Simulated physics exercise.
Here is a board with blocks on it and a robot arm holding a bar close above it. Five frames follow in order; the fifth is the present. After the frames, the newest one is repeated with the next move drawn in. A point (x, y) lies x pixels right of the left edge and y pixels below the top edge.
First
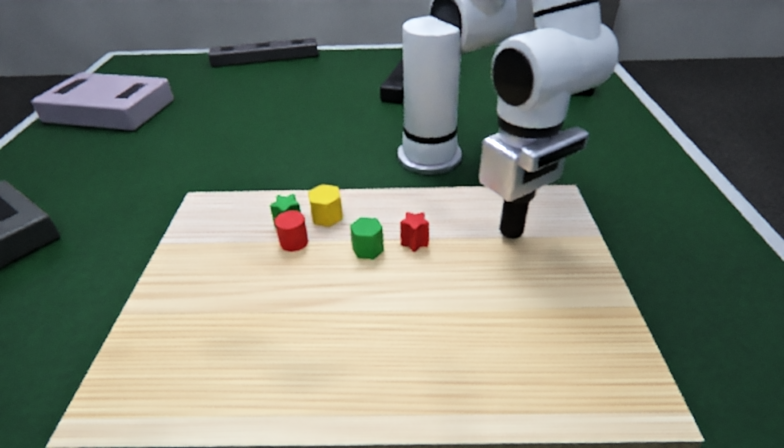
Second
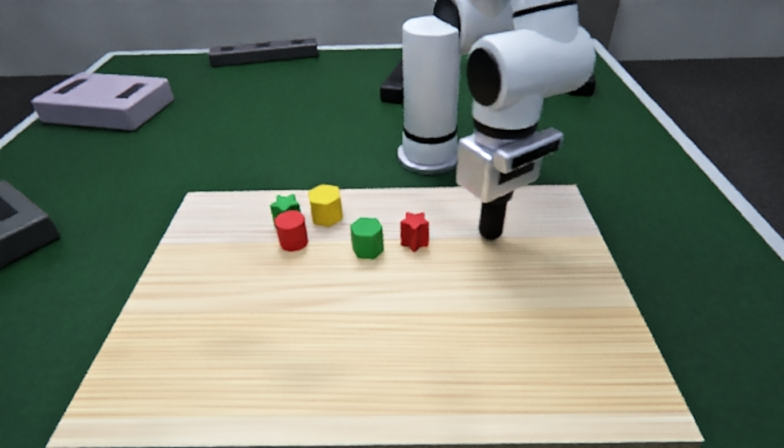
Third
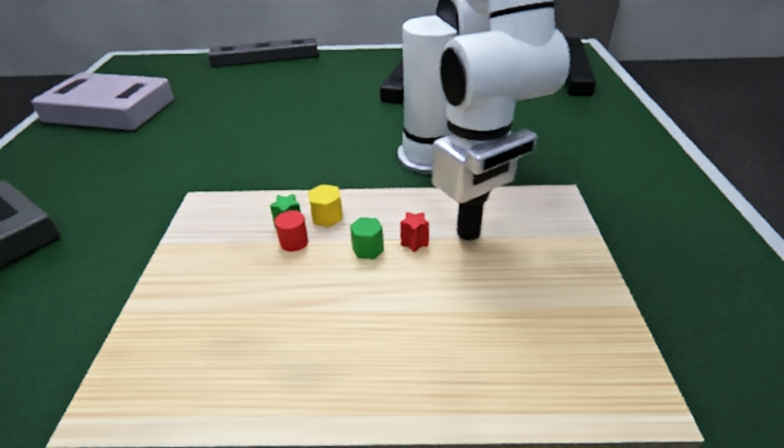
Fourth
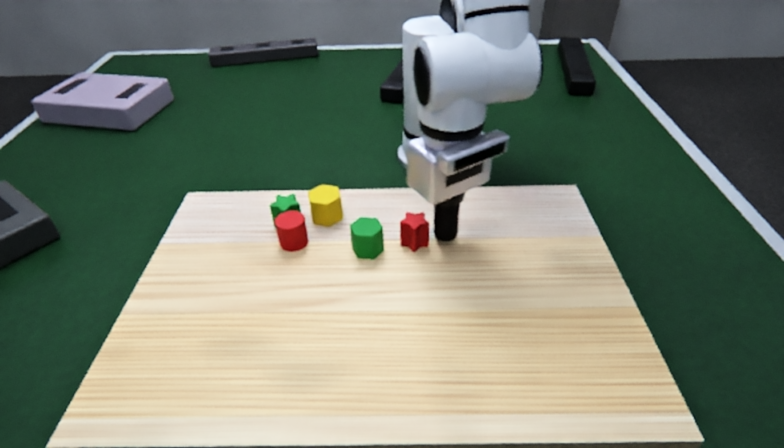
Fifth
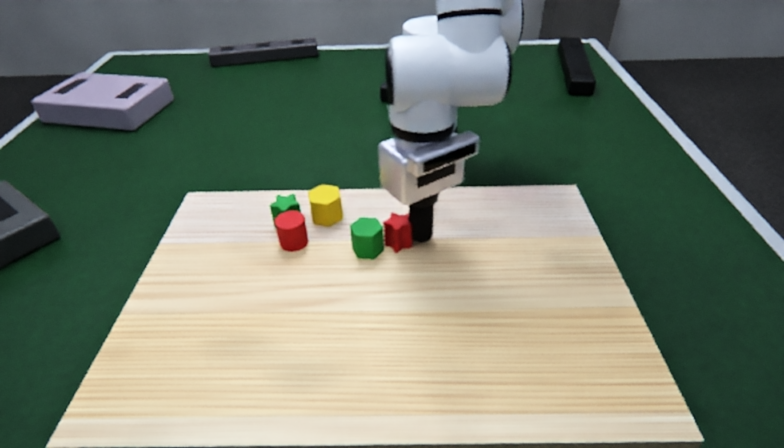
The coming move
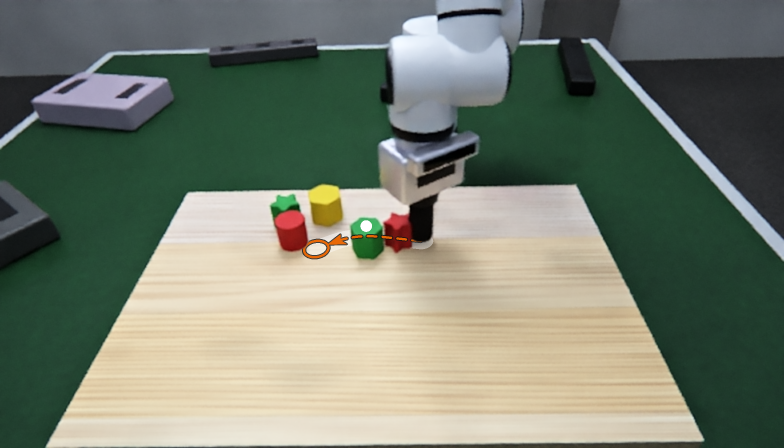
A white robot arm holding a short black bar stands at the far side of a pale wooden board on a green surface, seen from a fixed, raised view in front. A green star, yellow hexagon, red cylinder, green hexagon and red star sit toward the board's back left and middle. The arm slides the bar steadily left, then pushes the red star slightly left, beside the green hexagon.
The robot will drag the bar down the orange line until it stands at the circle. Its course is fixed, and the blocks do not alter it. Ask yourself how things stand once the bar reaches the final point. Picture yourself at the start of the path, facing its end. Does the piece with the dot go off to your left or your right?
The left.
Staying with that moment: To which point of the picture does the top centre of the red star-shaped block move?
I predict (289, 226).
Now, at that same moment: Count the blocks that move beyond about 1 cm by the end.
I foresee three or more blocks being moved.
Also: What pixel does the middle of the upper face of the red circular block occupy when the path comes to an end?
It will likely be found at (262, 222).
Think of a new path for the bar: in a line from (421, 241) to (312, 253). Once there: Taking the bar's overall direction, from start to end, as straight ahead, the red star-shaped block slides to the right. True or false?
My answer: True.
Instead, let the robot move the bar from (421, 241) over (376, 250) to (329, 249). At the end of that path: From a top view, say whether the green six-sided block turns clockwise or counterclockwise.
It makes a counterclockwise turn.
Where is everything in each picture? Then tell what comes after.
In the first frame, bar's lower end (511, 232); red circular block (290, 219); yellow six-sided block (324, 194); green six-sided block (366, 226); red star-shaped block (415, 219).
In the second frame, bar (490, 233); blocks still.
In the third frame, bar (468, 234); blocks still.
In the fourth frame, bar (445, 235); blocks still.
In the fifth frame, bar (421, 236); red circular block (290, 219); yellow six-sided block (324, 194); green six-sided block (366, 226); red star-shaped block (398, 220).
Drawn move, from (421, 241) through (385, 237) and (350, 238) to (316, 249); the dot is on the green six-sided block.
The first path, step by step. One third of the way, bar (385, 232); green six-sided block (342, 230), turned 60° anticlockwise; red star-shaped block (361, 217).
Two thirds of the way, bar (349, 233); green six-sided block (320, 236); red star-shaped block (324, 217).
At the end, bar (315, 243); red circular block (262, 222); yellow six-sided block still; green six-sided block (313, 244), turned 140° anticlockwise; red star-shaped block (289, 226).
